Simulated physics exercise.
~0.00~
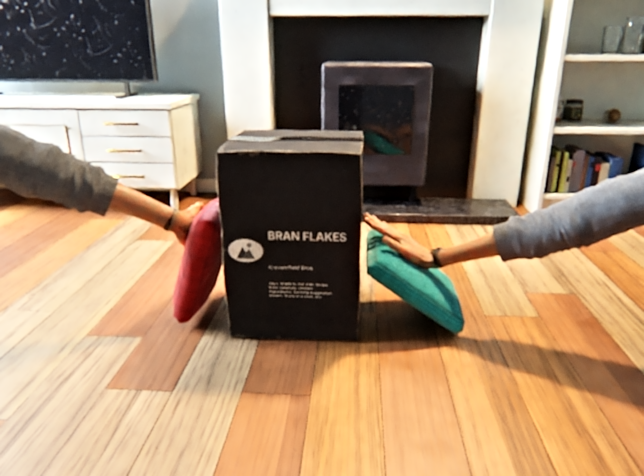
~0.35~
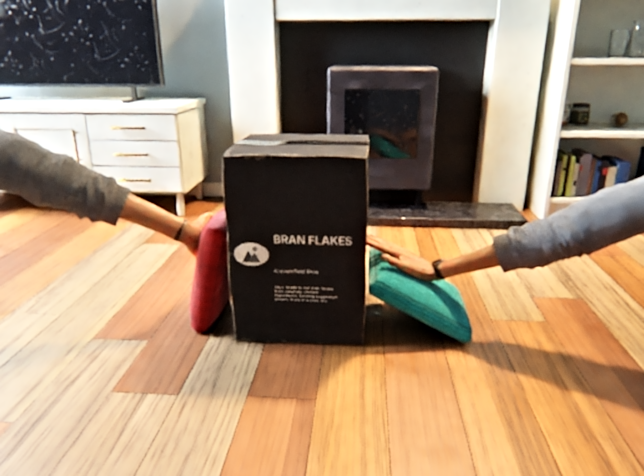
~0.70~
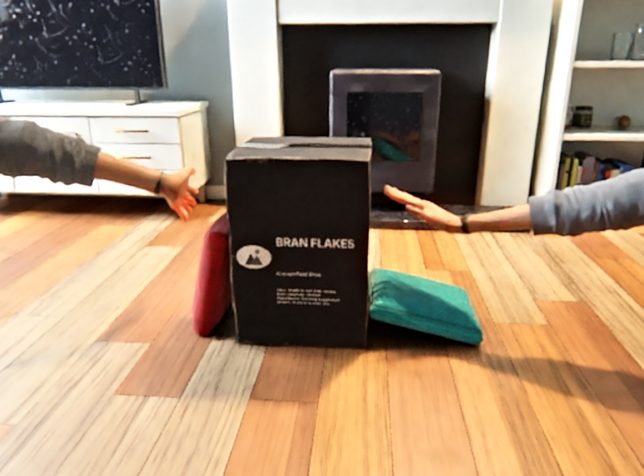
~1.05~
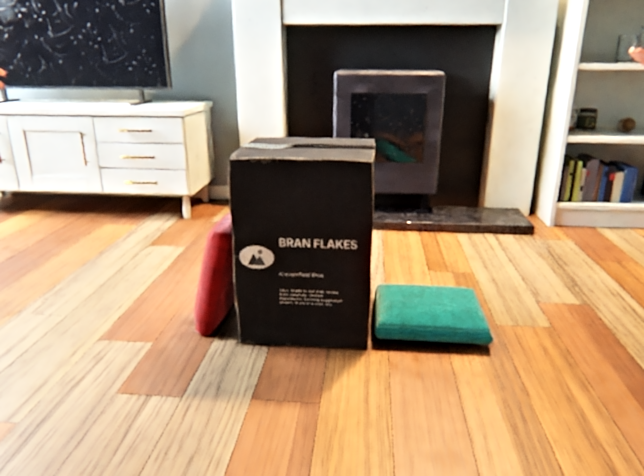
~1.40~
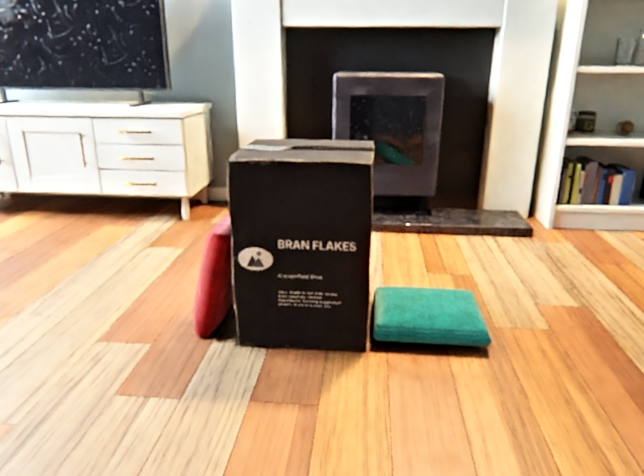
The clip opens on a black box labelled bran flakes standing on a wooden floor, with a hand from each side holding a red soft bag against its left side and a turquoise soft bag against its right. The view sways slightly as the hands steady the leaning bags. Both hands then let go and draw back, and the turquoise bag slips down and away from the box. The arms leave the view. At the end, the red bag still leans upright against the box, while the turquoise one lies flat on the floor.
